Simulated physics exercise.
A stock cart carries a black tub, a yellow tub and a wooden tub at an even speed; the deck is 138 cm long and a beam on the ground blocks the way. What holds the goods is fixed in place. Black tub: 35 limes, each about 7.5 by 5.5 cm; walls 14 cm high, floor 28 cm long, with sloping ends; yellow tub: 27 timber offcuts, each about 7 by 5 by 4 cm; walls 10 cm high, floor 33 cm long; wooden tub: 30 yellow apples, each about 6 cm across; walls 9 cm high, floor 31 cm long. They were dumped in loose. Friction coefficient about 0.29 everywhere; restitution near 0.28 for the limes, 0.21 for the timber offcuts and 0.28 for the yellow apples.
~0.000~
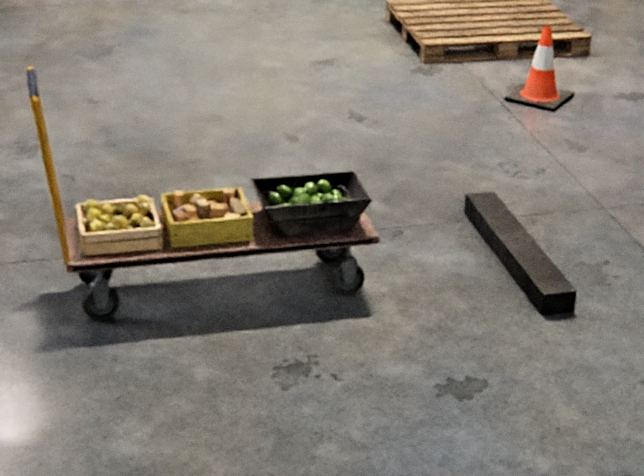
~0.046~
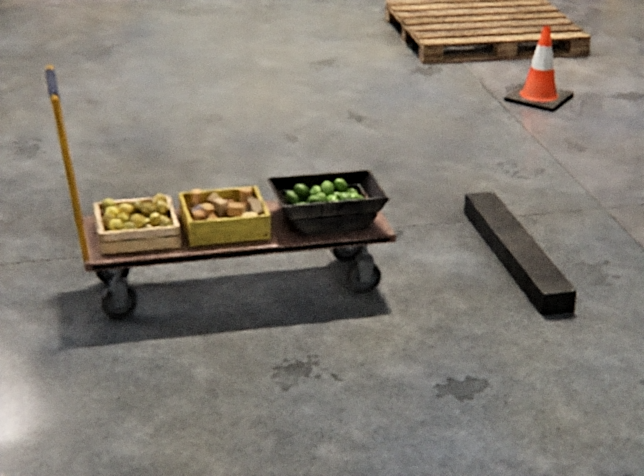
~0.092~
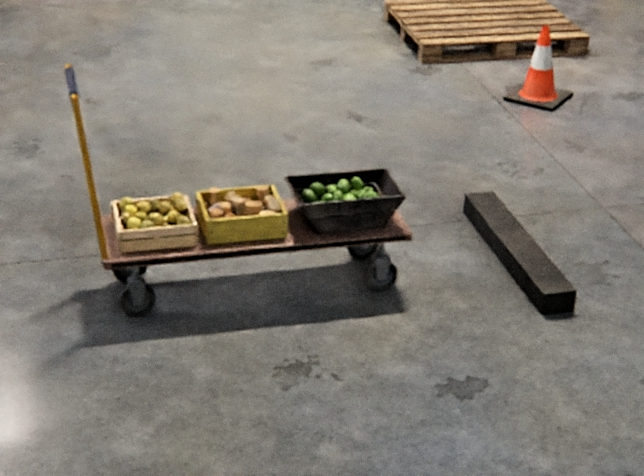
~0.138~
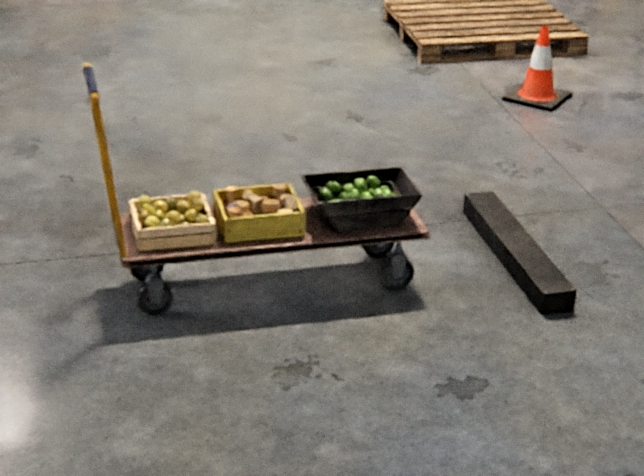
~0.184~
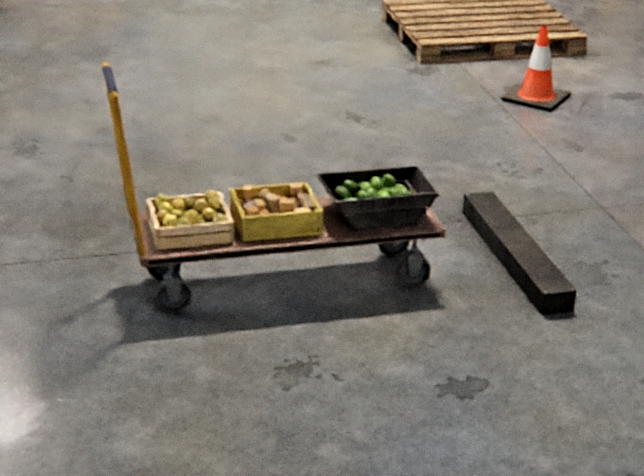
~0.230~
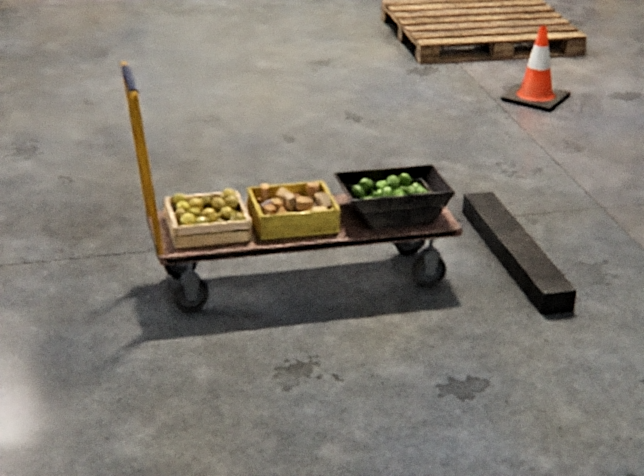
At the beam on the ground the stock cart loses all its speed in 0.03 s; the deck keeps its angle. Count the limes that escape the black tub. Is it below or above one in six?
The black tub loses under a sixth of its limes.
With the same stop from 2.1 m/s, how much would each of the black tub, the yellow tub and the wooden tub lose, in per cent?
In that case black tub 10, yellow tub 0, wooden tub 0 per cent.
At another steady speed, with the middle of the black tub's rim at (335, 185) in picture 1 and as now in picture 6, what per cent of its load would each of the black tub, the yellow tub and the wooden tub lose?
In that case black tub 0, yellow tub 0, wooden tub 0 per cent.
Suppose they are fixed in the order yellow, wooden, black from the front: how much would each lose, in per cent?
In that case black tub 0, yellow tub 0, wooden tub 0 per cent.
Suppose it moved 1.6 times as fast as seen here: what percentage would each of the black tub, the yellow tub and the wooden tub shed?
In that case black tub 20, yellow tub 10, wooden tub 0 per cent.
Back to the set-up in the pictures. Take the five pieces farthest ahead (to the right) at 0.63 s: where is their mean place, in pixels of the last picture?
Around (500, 175).
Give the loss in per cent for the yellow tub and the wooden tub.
About: Yellow tub 0, wooden tub 0 per cent.
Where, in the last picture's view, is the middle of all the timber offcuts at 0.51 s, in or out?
At about (377, 202).
After 0.41 s, impact.
After 0.51 s, black tub 35 in, 0 out, yellow tub 27 in, 0 out and wooden tub 30 in, 0 out.
After 0.63 s, black tub 35 in, 0 out, yellow tub 27 in, 0 out and wooden tub 30 in, 0 out.
After 0.86 s, black tub 35 in, 0 out, yellow tub 27 in, 0 out and wooden tub 30 in, 0 out.
Outcome (at 1.36 s), black tub 35 in, 0 out, yellow tub 27 in, 0 out and wooden tub 30 in, 0 out. Asked share, 0 of 35, 0 per cent.
